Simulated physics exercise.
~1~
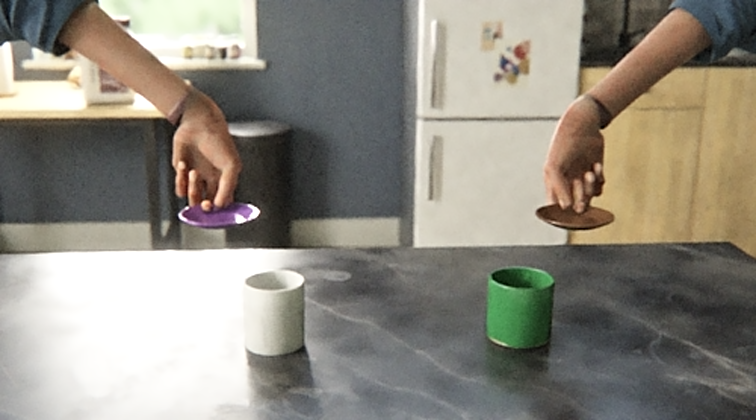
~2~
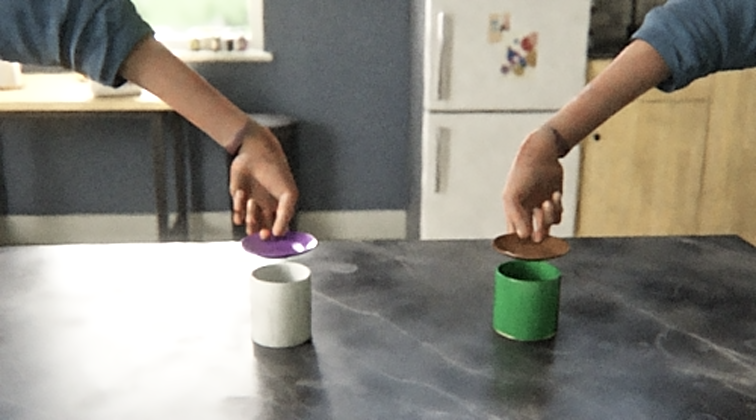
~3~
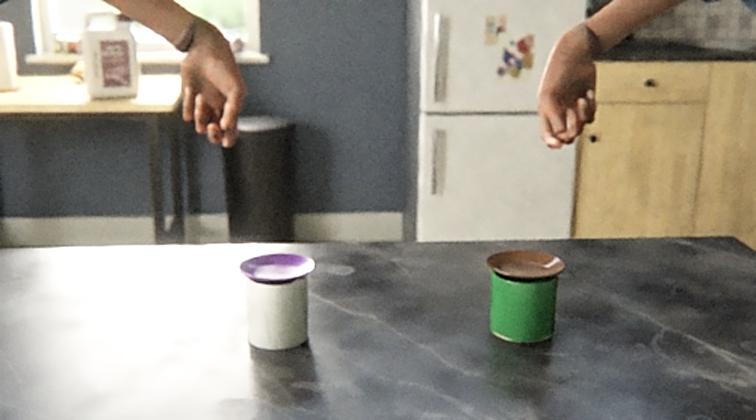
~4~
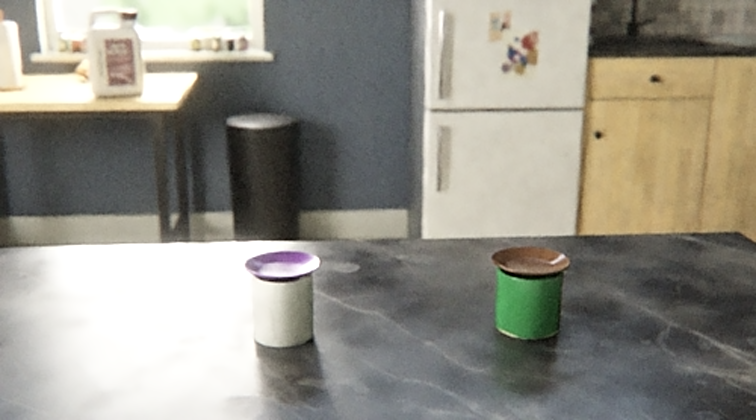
A purple plate and a brown saucer are lowered by two hands onto a whitish cup and a green mug on a dark marbled table. The hands let go and withdraw, leaving each dish resting on the rim and covering the opening like a lid.
